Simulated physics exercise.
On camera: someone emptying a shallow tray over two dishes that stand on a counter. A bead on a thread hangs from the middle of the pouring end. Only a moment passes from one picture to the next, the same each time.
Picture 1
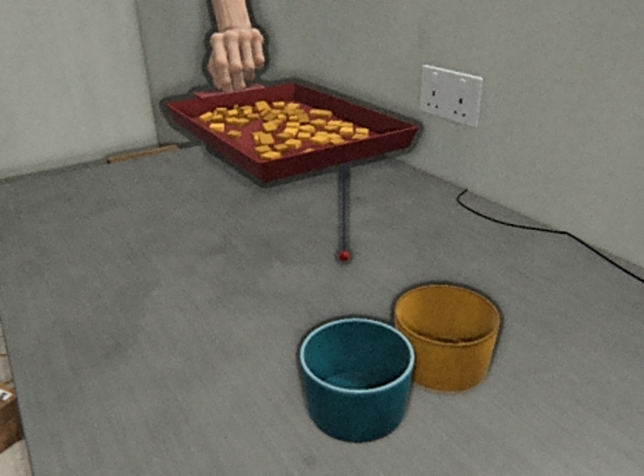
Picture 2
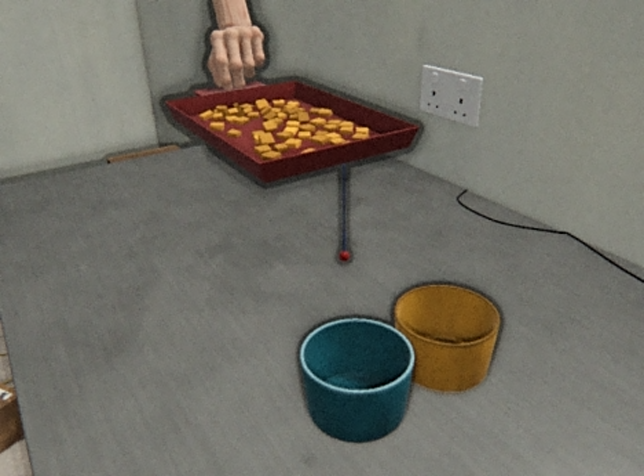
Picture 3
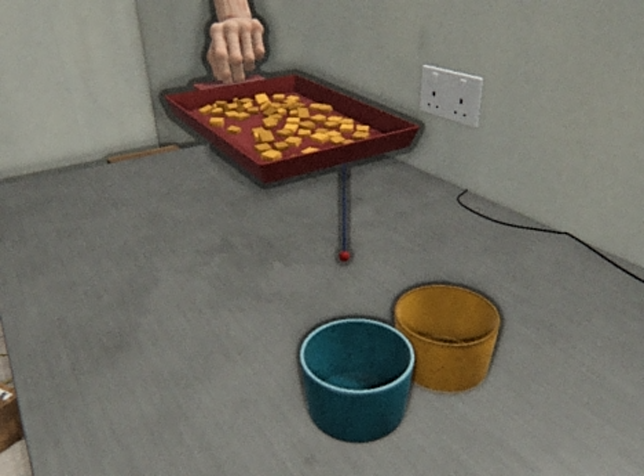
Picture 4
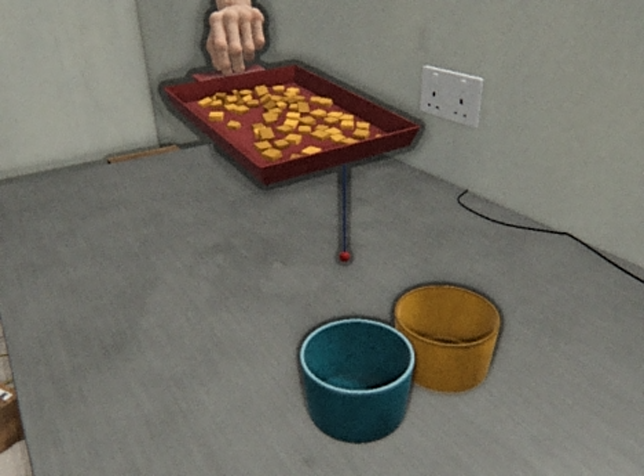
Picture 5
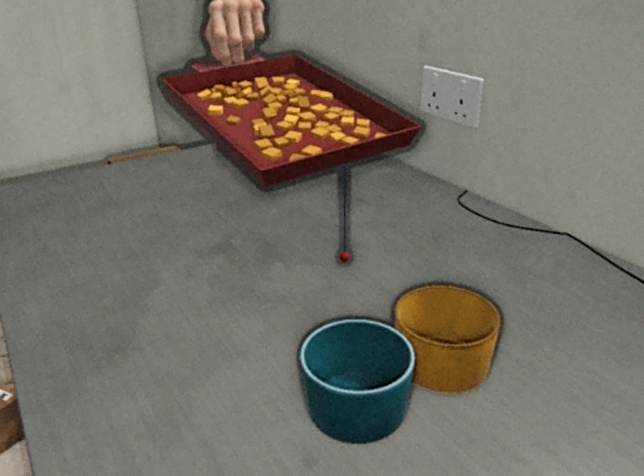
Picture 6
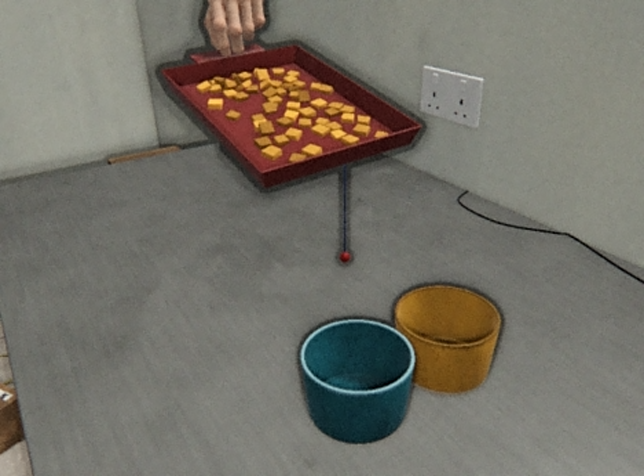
At first, a hand holds a shallow red tray of small yellow-orange pieces nearly level above a teal dish and a mustard one, a red bead hanging beneath its near end. The hand then slowly raises the back of the tray, tilting it slightly toward the viewer, while the dishes stay still.
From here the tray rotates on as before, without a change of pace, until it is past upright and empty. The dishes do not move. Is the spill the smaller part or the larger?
Caught overall: Less than half.
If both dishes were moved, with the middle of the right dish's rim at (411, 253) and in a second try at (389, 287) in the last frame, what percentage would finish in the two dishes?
The first gives 40 %, the second 90 %.
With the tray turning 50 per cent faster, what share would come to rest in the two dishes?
Close to 0 per cent.
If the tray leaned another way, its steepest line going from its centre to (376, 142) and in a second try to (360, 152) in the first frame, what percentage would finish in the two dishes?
Roughly 0 per cent, and 0 per cent.
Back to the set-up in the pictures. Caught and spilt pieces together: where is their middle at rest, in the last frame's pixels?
Roughly at (328, 358).
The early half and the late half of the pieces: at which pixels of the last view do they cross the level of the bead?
Early half (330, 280), late half (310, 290).
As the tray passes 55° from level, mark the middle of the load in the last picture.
Near (300, 137).
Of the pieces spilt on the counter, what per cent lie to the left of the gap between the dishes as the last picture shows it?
It comes to 100 per cent or so.
Shortly afterwards, tray tipped steeply; all but a few on the tray; only a few in the air.
Next, tray tipped right over; the bulk on the tray; only a few in the left dish; a little outside both; a little in the air.
Some moments later, tray tipped past a quarter turn; only a few in the left dish; only a few in the right dish; all but a few outside both.
In the end, tray tipped past a quarter turn; only a few in the left dish; only a few in the right dish; all but a few outside both.
